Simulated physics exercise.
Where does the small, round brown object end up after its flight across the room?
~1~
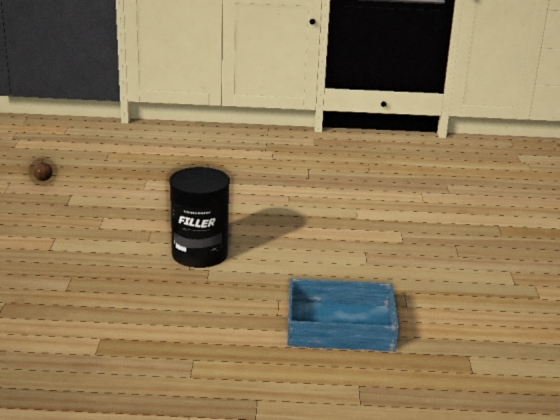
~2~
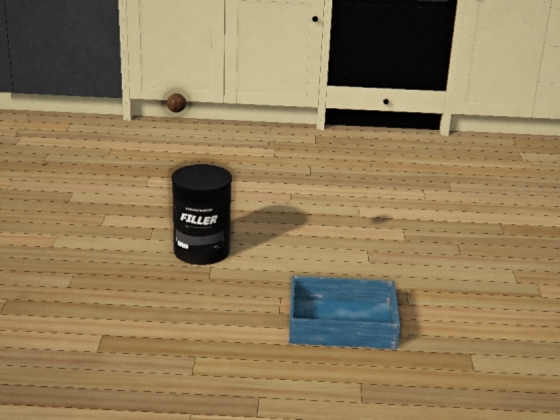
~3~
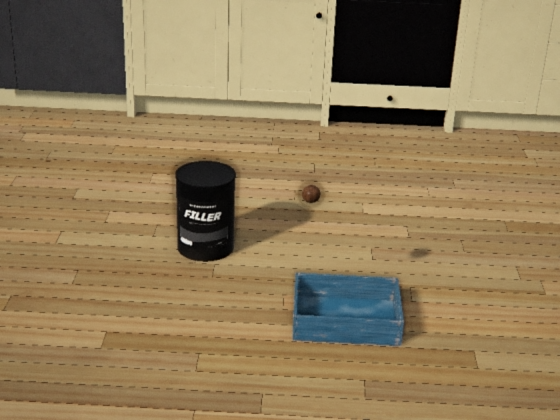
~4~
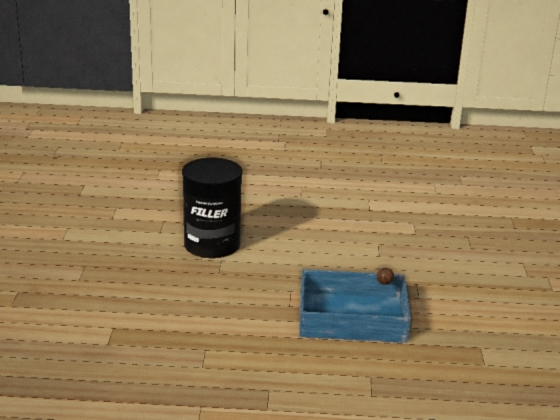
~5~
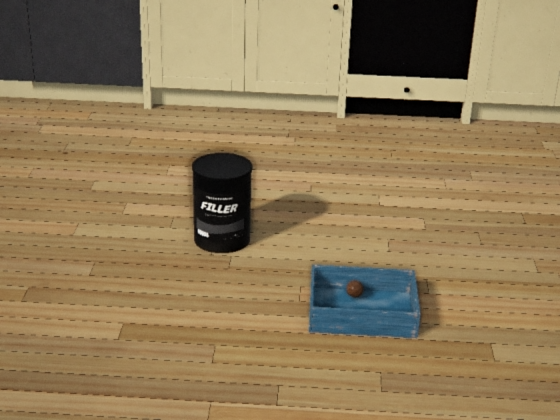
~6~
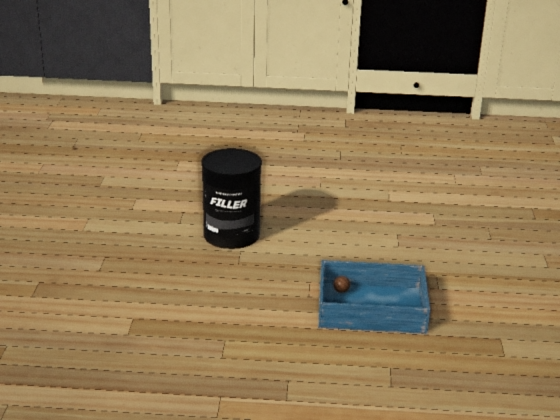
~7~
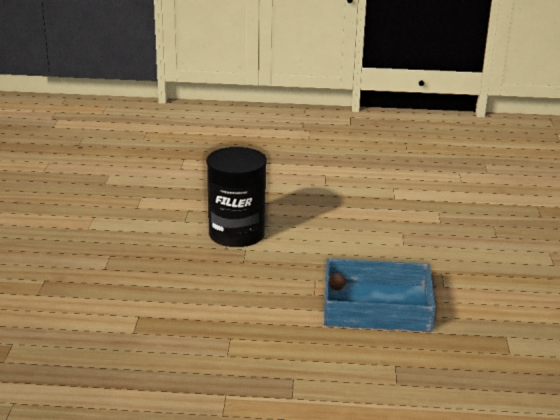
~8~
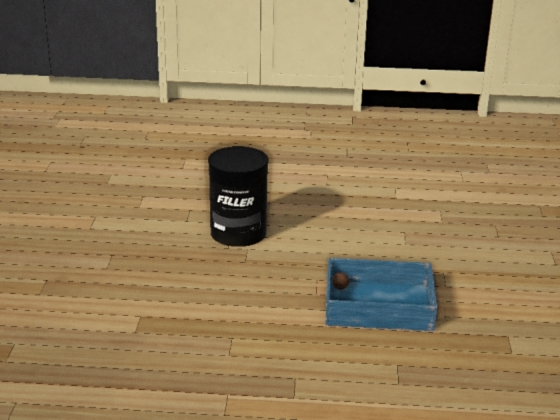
It ends up inside the open blue box, resting near the left end.
